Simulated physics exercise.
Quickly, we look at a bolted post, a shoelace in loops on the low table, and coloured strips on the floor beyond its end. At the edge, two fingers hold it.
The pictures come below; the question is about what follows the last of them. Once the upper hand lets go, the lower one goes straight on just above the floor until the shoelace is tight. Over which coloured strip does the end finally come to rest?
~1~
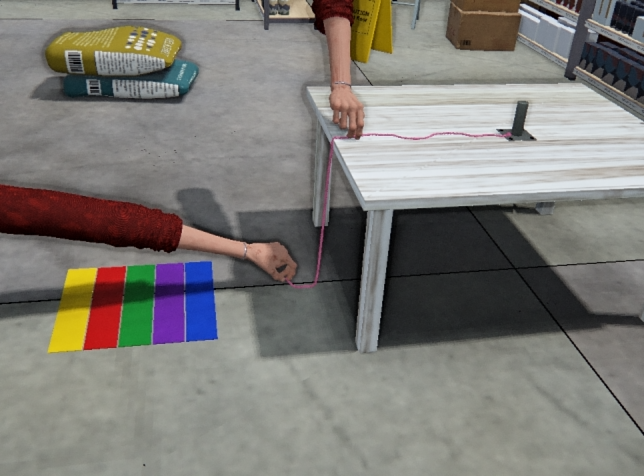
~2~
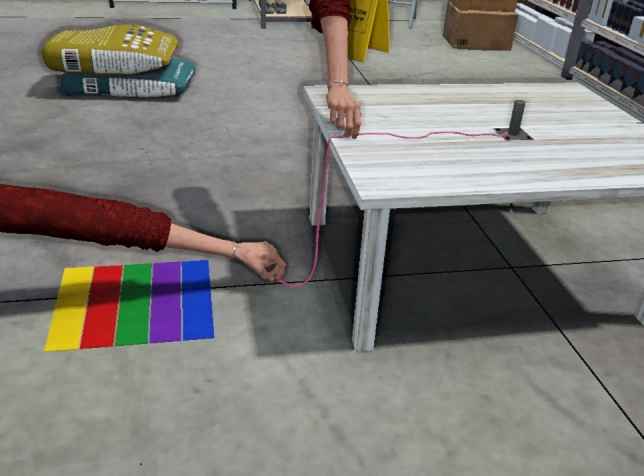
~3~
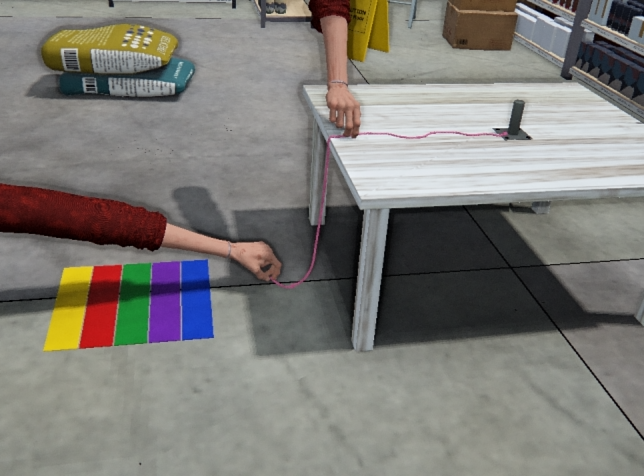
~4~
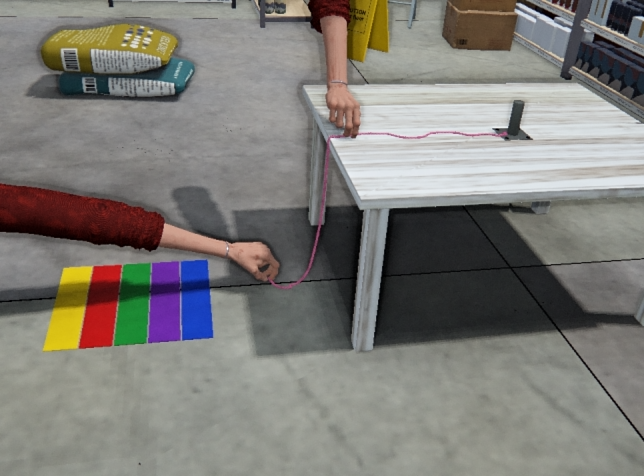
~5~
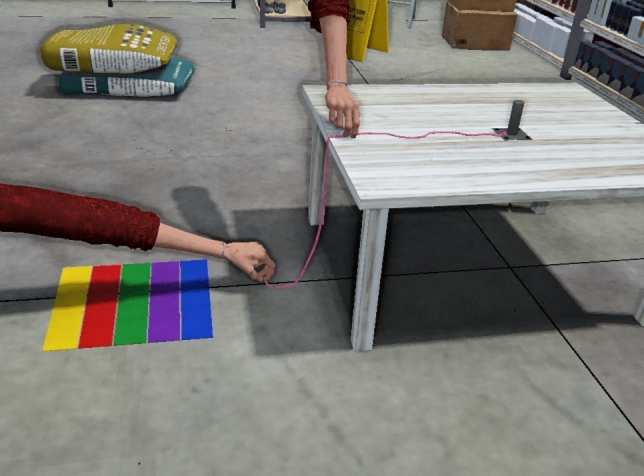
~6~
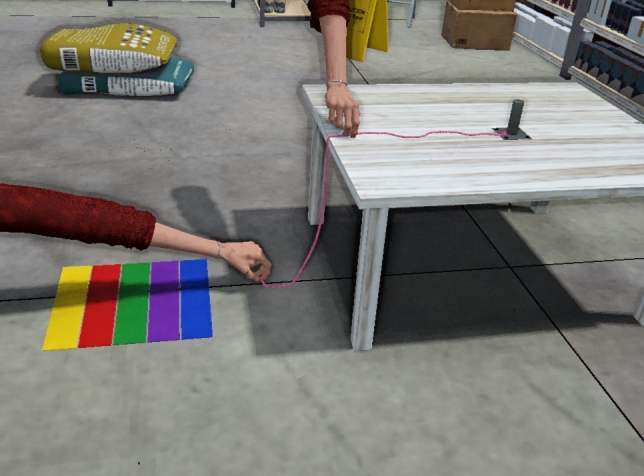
Over the purple strip.
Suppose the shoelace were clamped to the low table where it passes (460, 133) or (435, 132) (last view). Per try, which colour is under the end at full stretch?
It ends on purple the first time and on purple the second time.
Early on, end near (221, 280); short of the strips.
Midway, end near (186, 282); over blue.
At the end of the slack, end near (165, 284); over purple. Over purple.
